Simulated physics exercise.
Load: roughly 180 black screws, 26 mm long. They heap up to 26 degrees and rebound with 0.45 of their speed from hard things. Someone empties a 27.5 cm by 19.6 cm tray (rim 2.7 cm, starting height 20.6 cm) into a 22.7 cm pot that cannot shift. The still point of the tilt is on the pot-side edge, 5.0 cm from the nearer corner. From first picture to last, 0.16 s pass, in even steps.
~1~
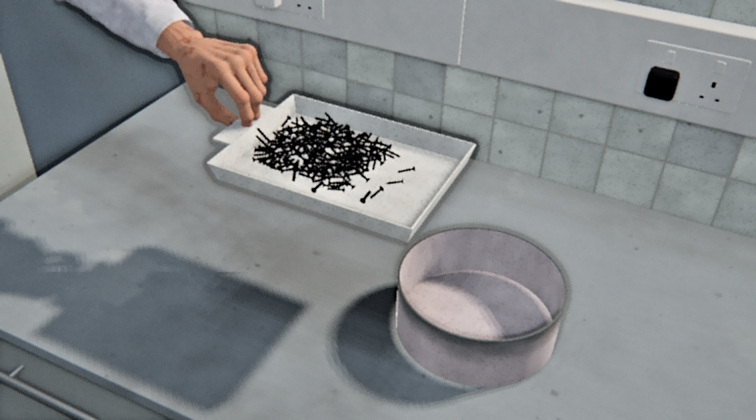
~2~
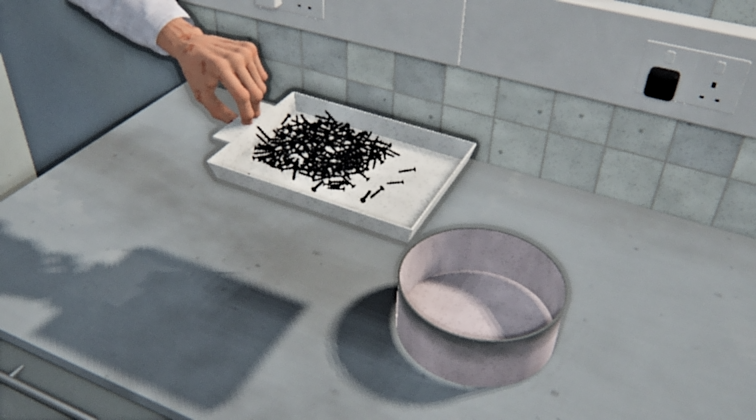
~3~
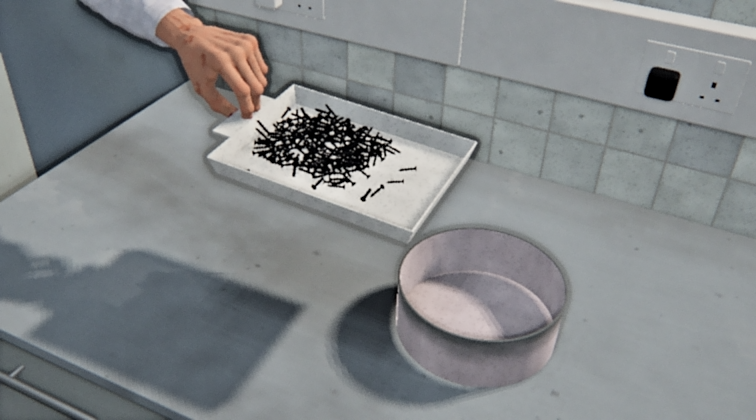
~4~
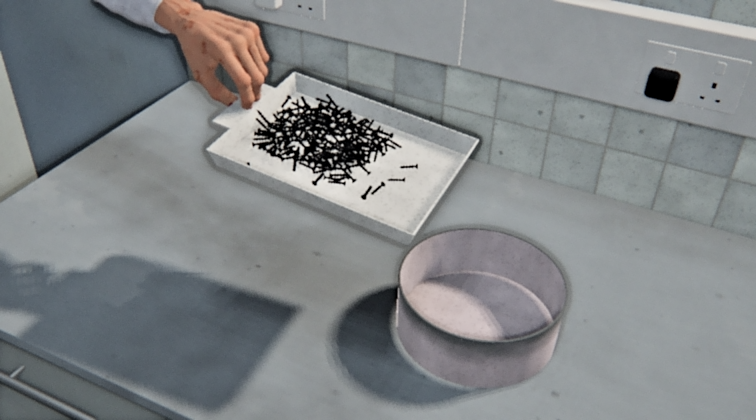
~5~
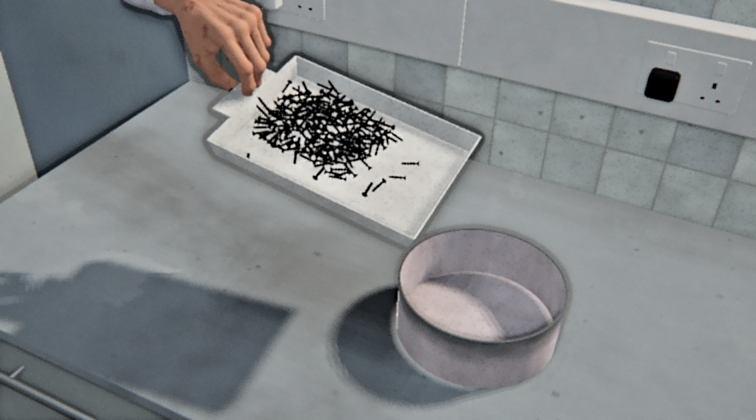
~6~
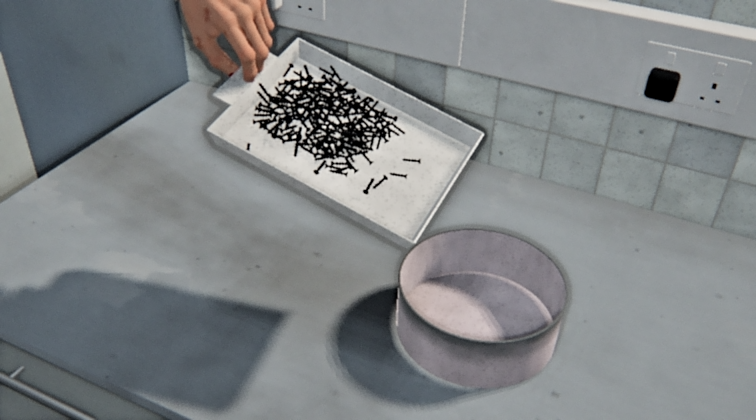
A hand gradually tilting a white tray of black screws down to the right beside a round pot on a grey worktop.
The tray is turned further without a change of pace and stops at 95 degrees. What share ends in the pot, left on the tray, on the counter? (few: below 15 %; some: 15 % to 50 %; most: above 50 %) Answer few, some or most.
Pot: Few, tray: Few, counter: Most.
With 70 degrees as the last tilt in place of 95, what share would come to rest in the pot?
Then about 5 per cent.
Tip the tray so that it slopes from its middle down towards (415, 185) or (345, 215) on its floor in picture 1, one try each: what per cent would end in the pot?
Some 95 and 0 per cent.
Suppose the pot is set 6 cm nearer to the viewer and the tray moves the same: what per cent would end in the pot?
Then about 70 per cent.
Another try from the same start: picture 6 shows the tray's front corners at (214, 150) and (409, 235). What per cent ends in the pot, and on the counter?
Pot 5, counter 95.
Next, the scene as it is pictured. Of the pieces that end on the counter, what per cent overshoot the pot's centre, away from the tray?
Some 80 per cent.
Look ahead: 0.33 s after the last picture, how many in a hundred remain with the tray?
Roughly 100 per cent.
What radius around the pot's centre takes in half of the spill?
Some 20 cm.
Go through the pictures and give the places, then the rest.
In the first frame, tray tilt 0 degrees, front corners at (216, 161) and (409, 224); middle of the pieces at (316, 149); pot at (482, 279).
In the second frame, tray tilt 1 degrees, front corners at (216, 160) and (409, 224); middle of the pieces at (316, 148).
In the third frame, tray tilt 3 degrees, front corners at (215, 156) and (409, 226), lowest corner right front; middle of the pieces at (316, 143).
In the fourth frame, tray tilt 7 degrees, front corners at (215, 148) and (410, 229), lowest corner right front; middle of the pieces at (317, 136).
In the fifth frame, tray tilt 13 degrees, front corners at (216, 139) and (411, 232), lowest corner right front; middle of the pieces at (318, 126).
In the sixth frame, tray tilt 19 degrees, front corners at (216, 129) and (412, 236), lowest corner right front; middle of the pieces at (319, 116); pot at (483, 280).
Then, 0.20 s after the last picture, tilt 59 degrees; the tray holds 100 %, the pot 0 %.
Then, 0.33 s after the last picture, tilt 85 degrees; the tray holds 100 %, the pot 0 %.
Then, 0.59 s after the last picture, tilt 95 degrees; the tray holds 0 %, the pot 5 %.
In the end, pot 5 %, tray 0 %, counter 95 %.
